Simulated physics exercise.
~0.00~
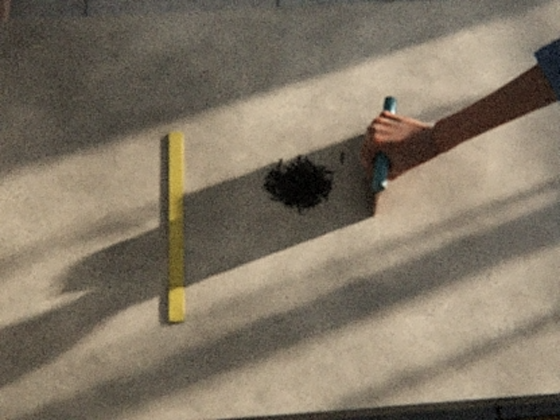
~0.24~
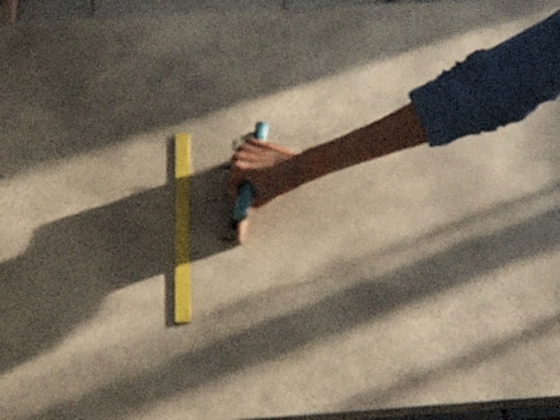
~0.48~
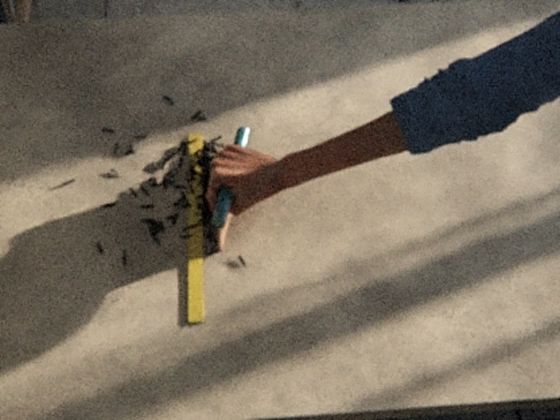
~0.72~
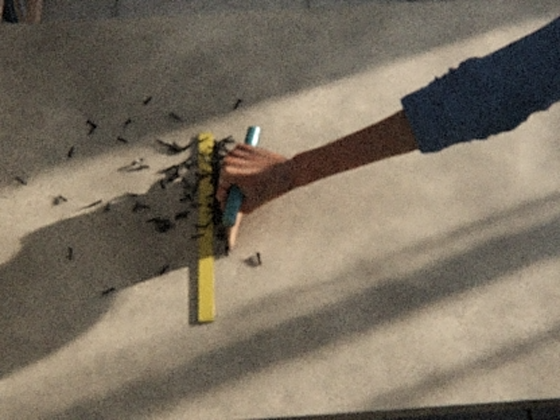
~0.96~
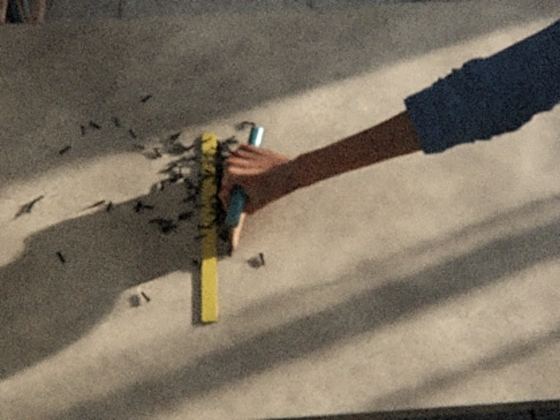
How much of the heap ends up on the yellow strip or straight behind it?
A large share of the screws ends up on the strip or straight behind it, although many others lie elsewhere.
